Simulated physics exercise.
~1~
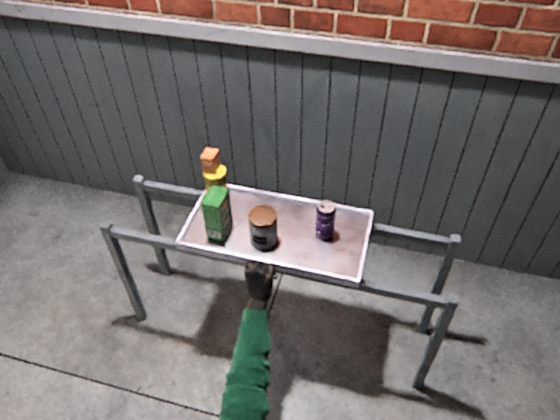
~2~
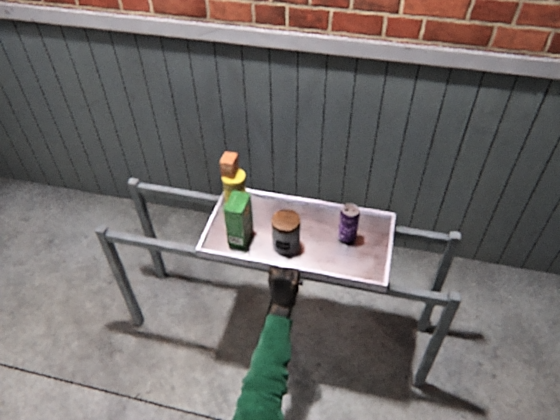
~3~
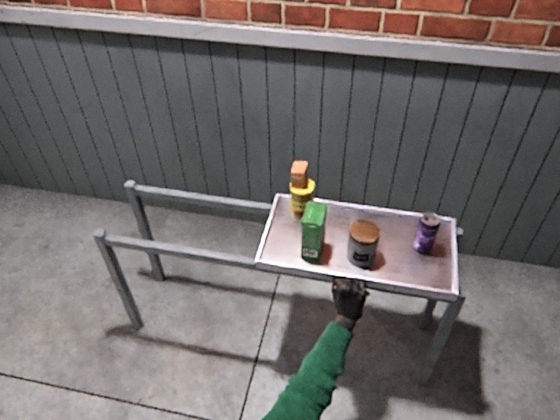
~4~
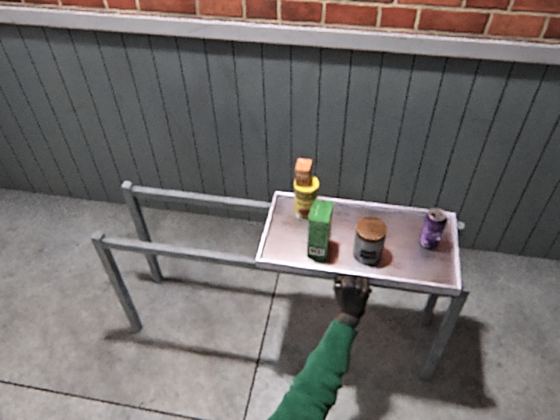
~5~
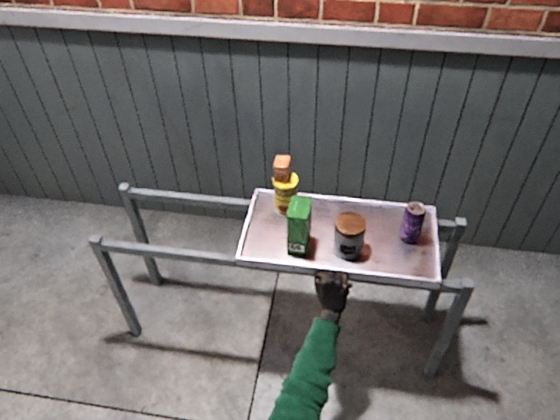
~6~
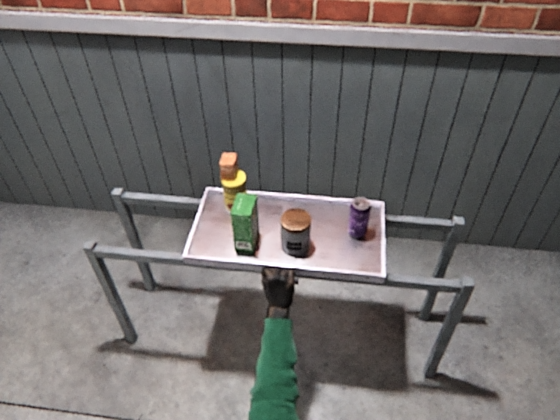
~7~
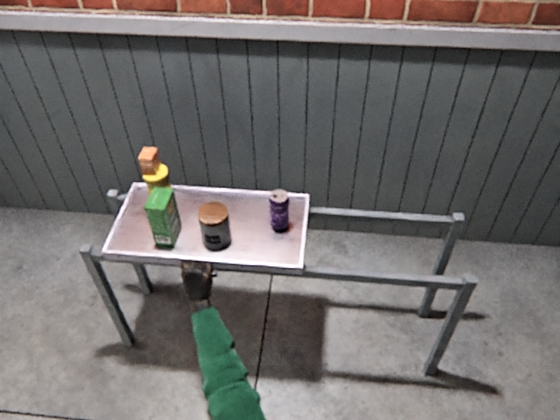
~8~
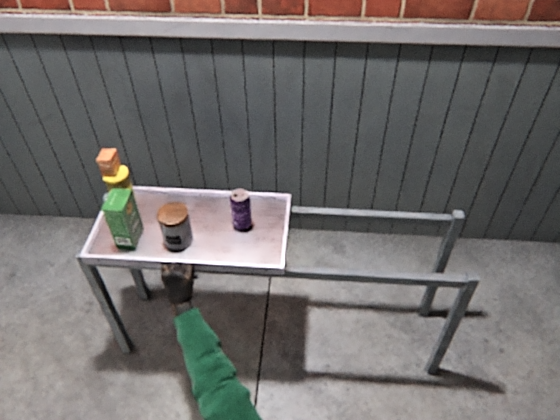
A pale tray on a grey metal frame slides to the right, pushed by a green-sleeved arm with a dark glove gripping its near edge. It carries a green packet, a grey jar with a brown top, a purple can, and a yellow tin with an orange carton perched on it. The tray reaches the right end of the rails and pauses there. Then it travels back left, passing the middle and continuing to the left end. It finishes there with all five items still upright and the carton still on the tin.
